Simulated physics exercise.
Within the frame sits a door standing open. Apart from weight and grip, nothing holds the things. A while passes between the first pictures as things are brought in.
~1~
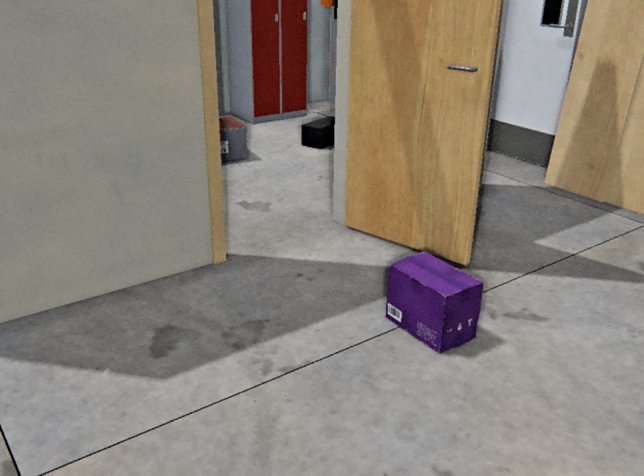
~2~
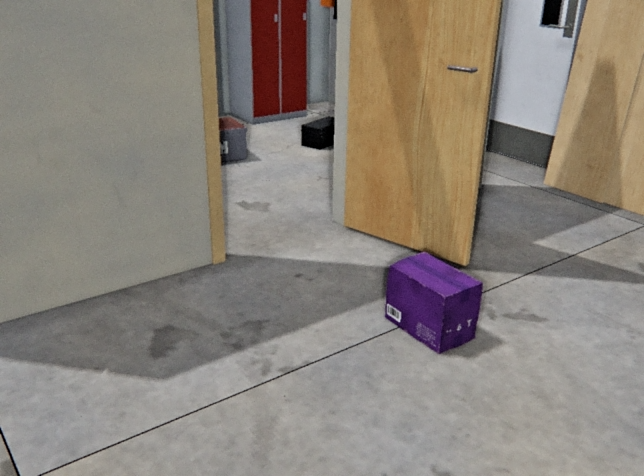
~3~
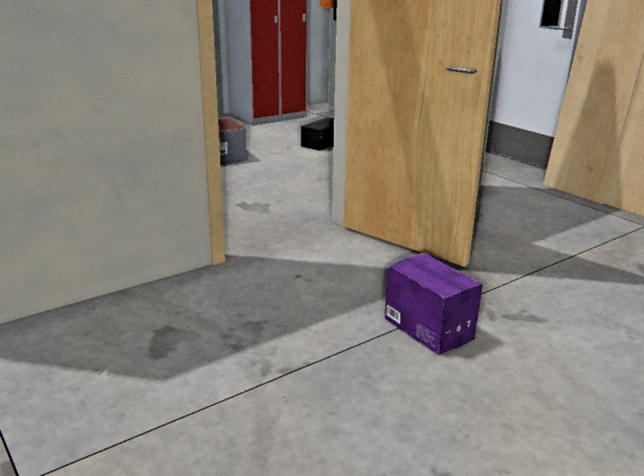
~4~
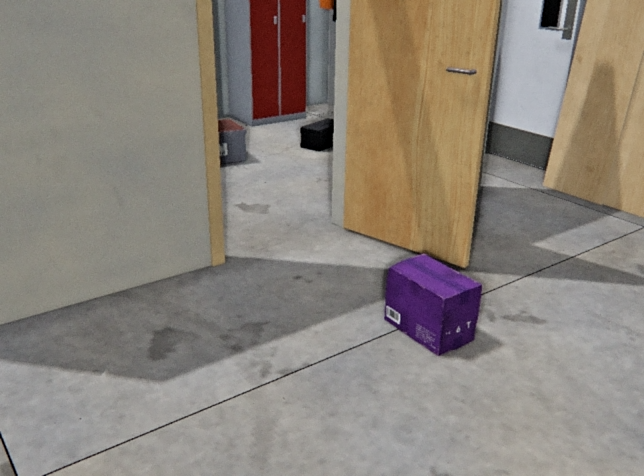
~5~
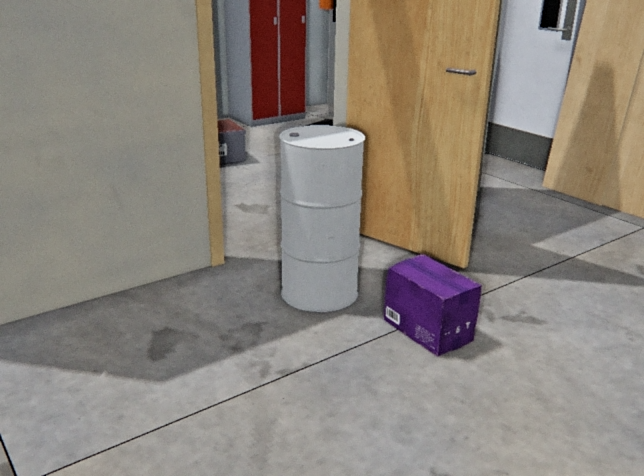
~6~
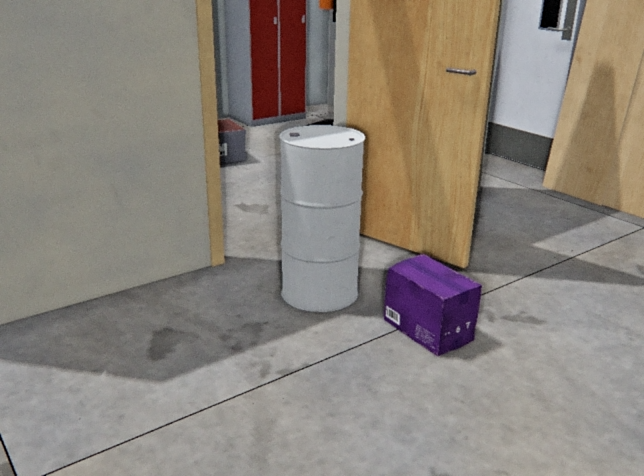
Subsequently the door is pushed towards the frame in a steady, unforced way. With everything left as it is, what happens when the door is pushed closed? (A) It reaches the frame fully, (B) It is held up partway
It is held up partway.
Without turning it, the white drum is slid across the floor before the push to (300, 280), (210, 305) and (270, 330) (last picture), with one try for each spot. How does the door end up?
Well, first it is halted early, then it completes its arc, and lastly it completes its arc.
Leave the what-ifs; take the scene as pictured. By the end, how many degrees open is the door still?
Open angle: About 60°.
Then, 0.30 s after the last picture, open by 96°.
Then, 0.50 s after the last picture, open by 81°.
Then, 0.60 s after the last picture, open by 72°.
Then, 0.80 s after the last picture, open by 58°.
At rest, open by 58°; both in place. Seen from the same camera at the end, white drum near (321, 218).
